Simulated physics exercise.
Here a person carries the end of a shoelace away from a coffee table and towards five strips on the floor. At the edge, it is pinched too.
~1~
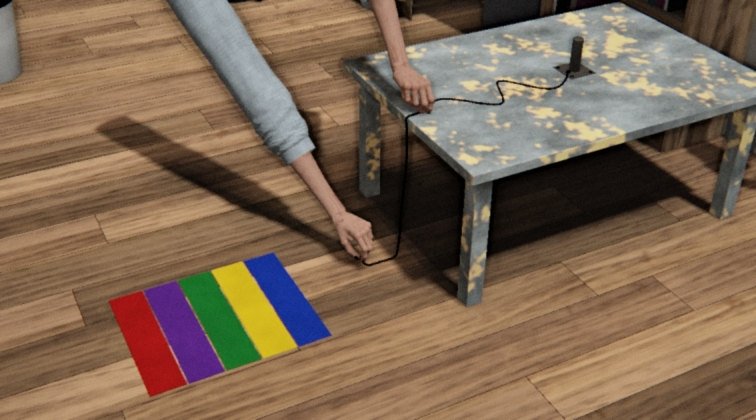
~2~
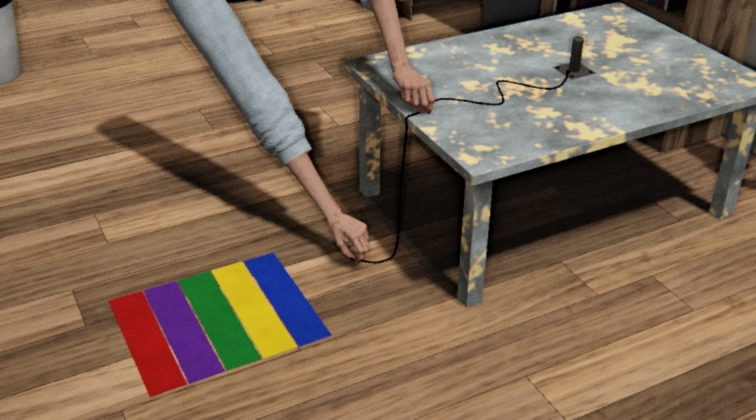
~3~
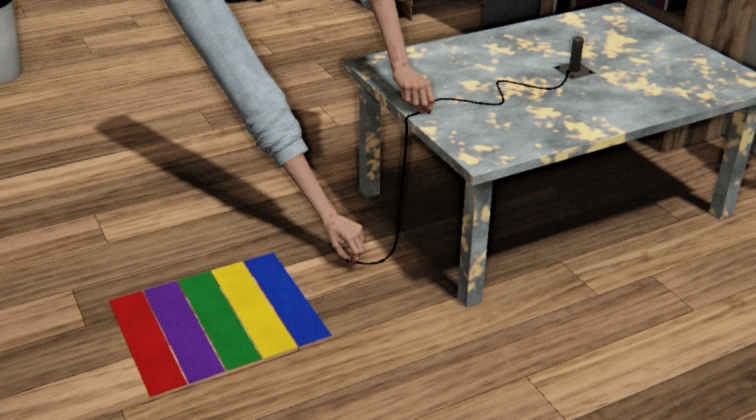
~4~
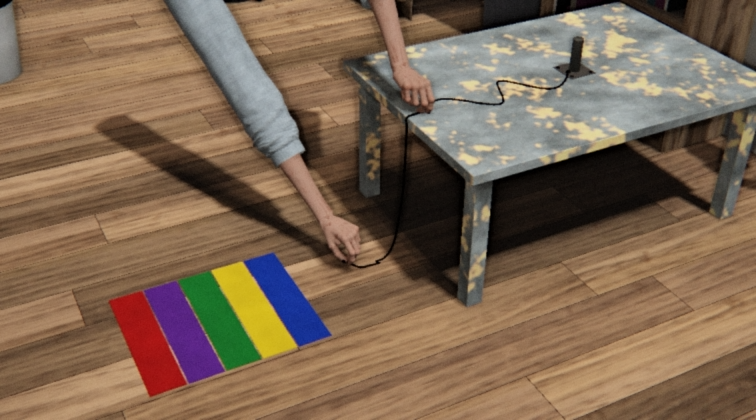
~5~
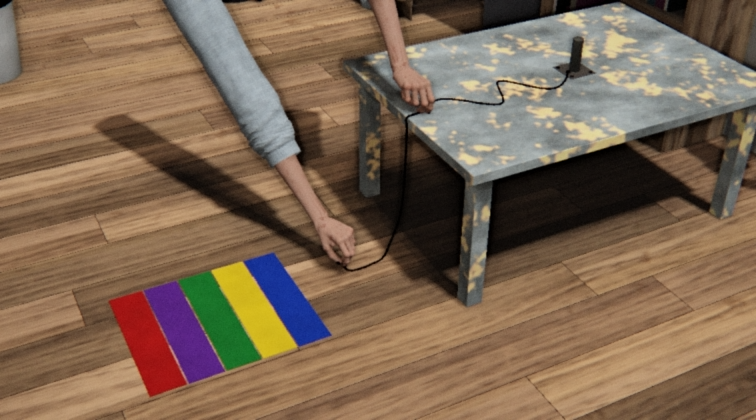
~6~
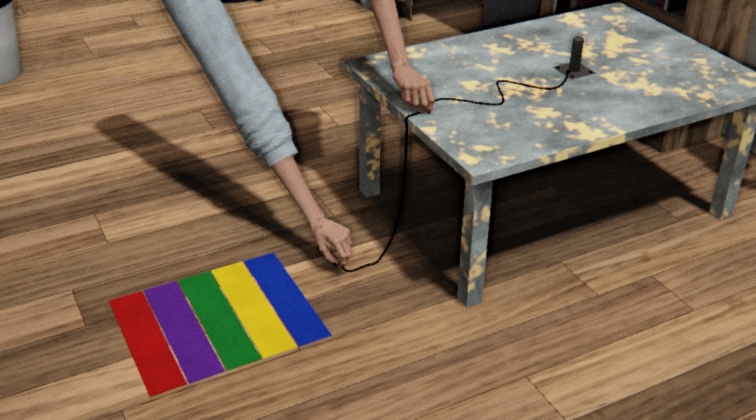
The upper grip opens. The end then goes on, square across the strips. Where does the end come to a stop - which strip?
On the purple strip.
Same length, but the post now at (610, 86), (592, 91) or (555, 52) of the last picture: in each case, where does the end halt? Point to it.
Going by the last picture, roughly (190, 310), (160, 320) and (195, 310).
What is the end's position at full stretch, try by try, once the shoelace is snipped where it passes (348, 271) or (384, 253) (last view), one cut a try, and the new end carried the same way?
Estimated pixels: (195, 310) then (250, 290).
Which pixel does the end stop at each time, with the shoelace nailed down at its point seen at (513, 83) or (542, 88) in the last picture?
The two answers, in sequence: (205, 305) and (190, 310).
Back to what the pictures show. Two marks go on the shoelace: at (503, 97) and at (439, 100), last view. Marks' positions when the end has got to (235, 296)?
Approx. (461, 102); approx. (403, 133).
A little later, end near (234, 296); over yellow.
Next, end near (198, 307); over green.
When it is tight, end near (176, 314); over purple. It gets as far as the purple strip.
